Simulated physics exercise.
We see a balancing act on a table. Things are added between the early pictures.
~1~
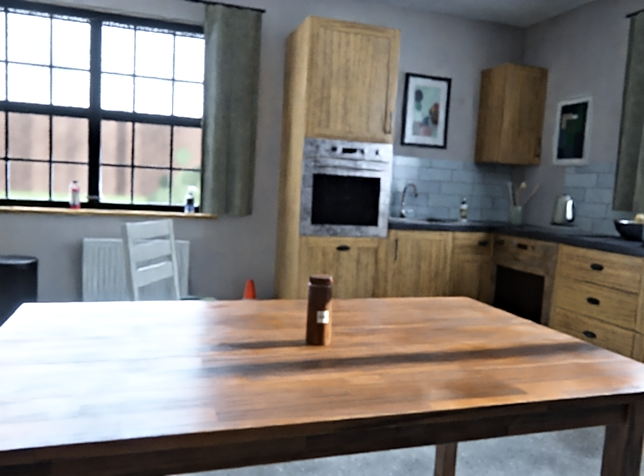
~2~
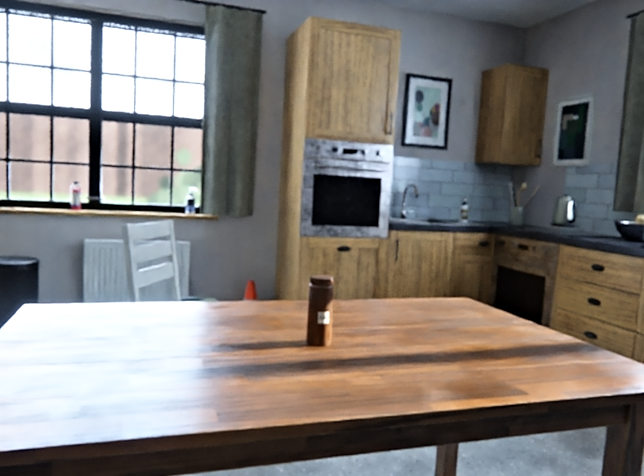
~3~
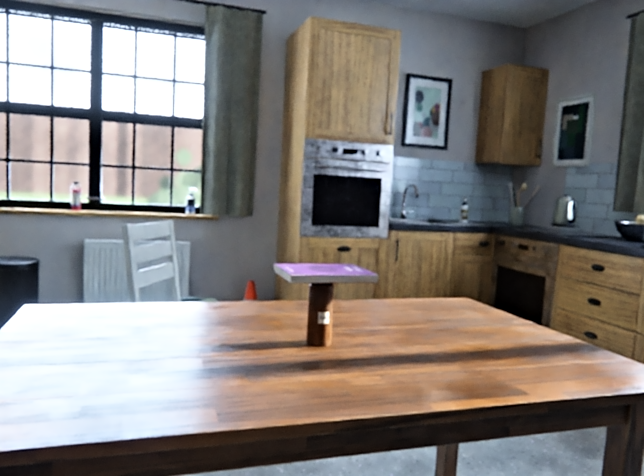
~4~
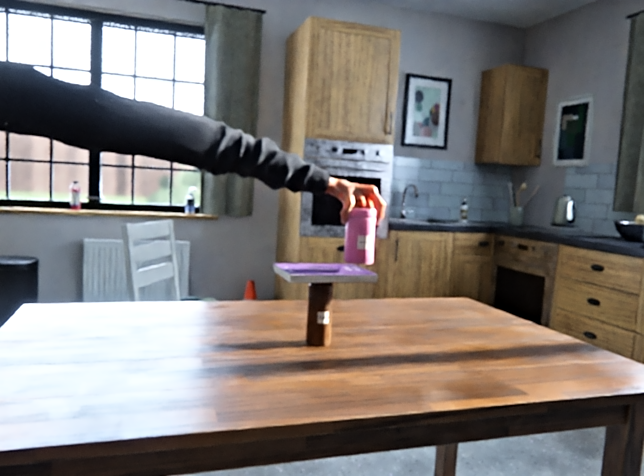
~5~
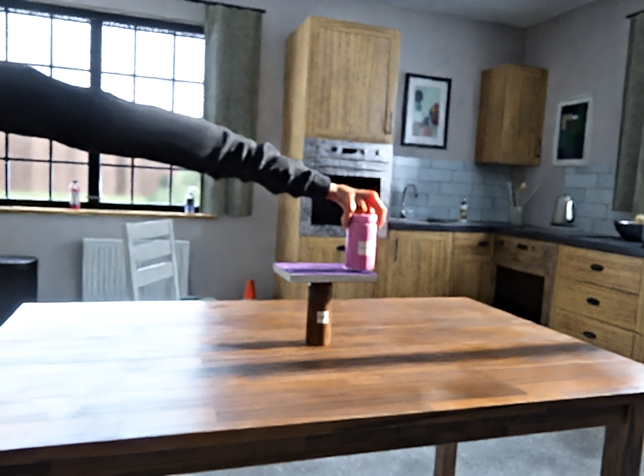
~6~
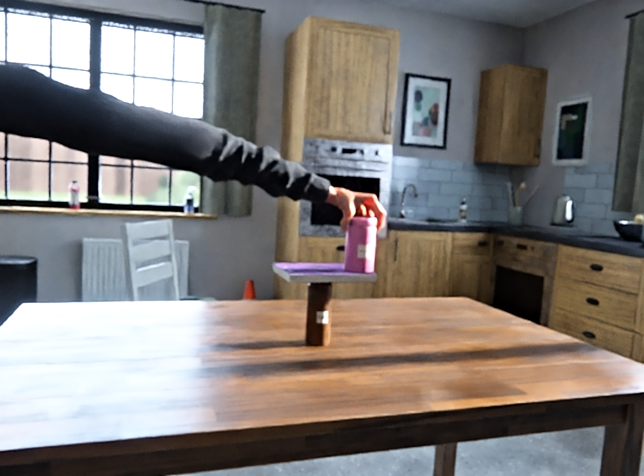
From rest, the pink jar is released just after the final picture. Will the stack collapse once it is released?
Yes, it collapses.
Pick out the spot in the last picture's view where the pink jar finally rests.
End position: Approximately (394, 333).
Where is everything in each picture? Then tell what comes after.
The last thing is not in view yet; brown jar (319, 309), in the first frame.
The last thing is not in view yet; brown jar (320, 310), in the second frame.
The last thing is not in view yet; brown jar (320, 310), in the third frame.
Coming down; pink jar (360, 236); brown jar (320, 310), in the fourth frame.
Coming down; pink jar (361, 241); brown jar (319, 309), in the fifth frame.
Set down, still held; pink jar (360, 244); brown jar (319, 309), in the sixth frame.
Then, 0.30 s on from there, pink jar now fallen; purple book turned 30° from how it was put.
Then, 0.50 s on from there, purple book now fallen.
Then, 0.60 s on from there, things are still on the move.
Then, 0.80 s on from there, pink jar resting near (395, 334).
In the end, fallen, pink jar and purple book; brown jar unmoved. At the end, from the last picture's camera, pink jar near (394, 333). The stack loses its balance.
